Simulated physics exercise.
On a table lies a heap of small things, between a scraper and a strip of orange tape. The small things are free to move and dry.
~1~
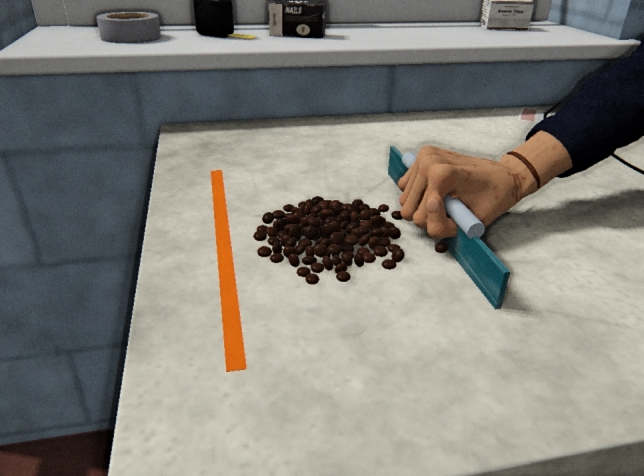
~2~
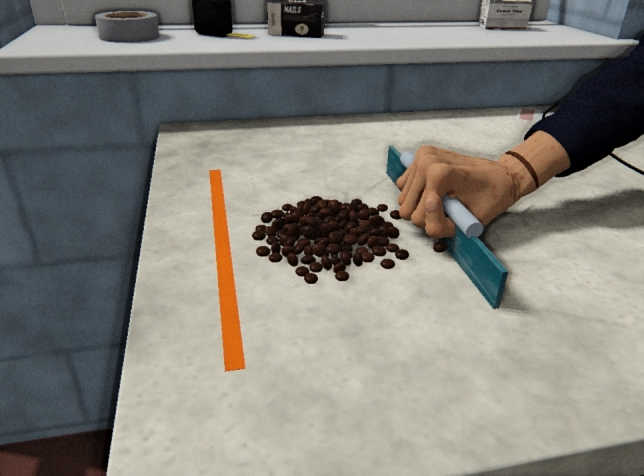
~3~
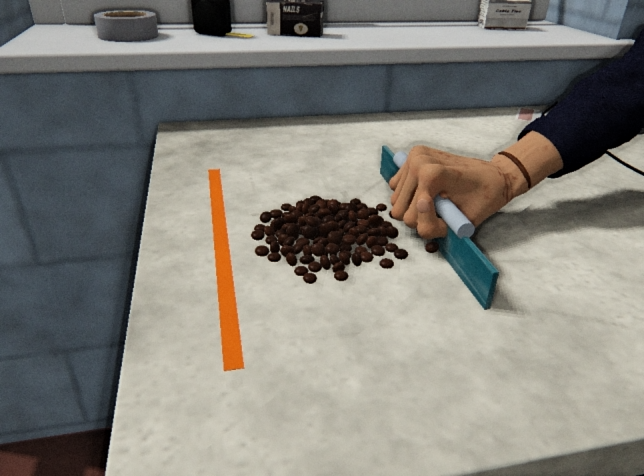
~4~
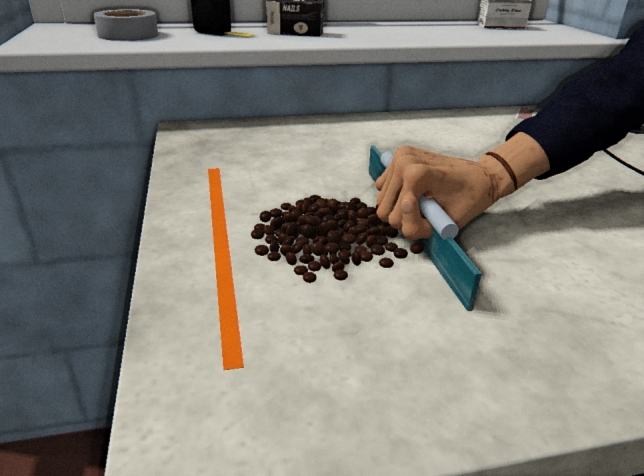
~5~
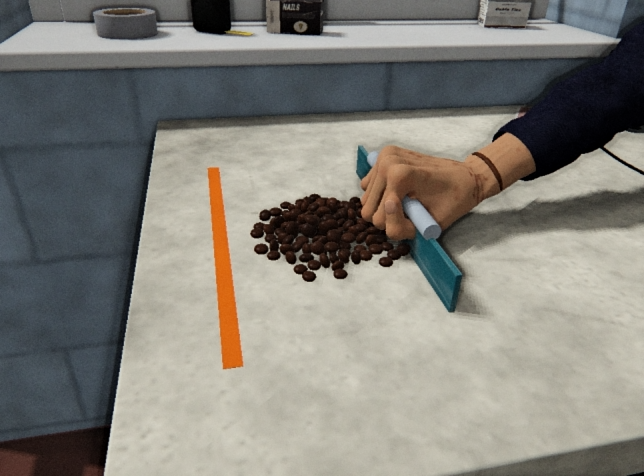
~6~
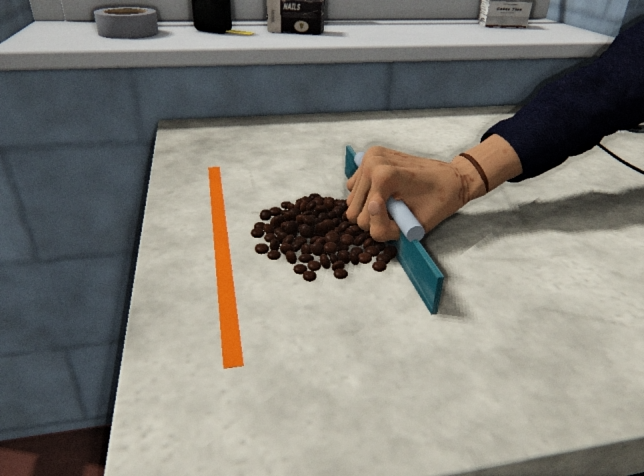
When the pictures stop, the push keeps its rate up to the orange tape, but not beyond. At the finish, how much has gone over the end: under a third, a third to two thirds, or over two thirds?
Under a third.
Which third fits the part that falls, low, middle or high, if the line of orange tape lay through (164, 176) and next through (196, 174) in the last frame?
First try: Over two thirds; second try: One to two thirds.
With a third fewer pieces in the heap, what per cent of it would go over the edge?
Some 20 per cent of the pieces.
Soon after the last picture, scraper still moving, near (297, 203); heap all on the table, its front near (195, 256).
A little later, scraper stopped at the orange tape; heap a small part over the edge.
Later still, scraper stopped at the orange tape; heap about a quarter over the edge.
At rest, scraper stopped at the orange tape; heap about a quarter over the edge.
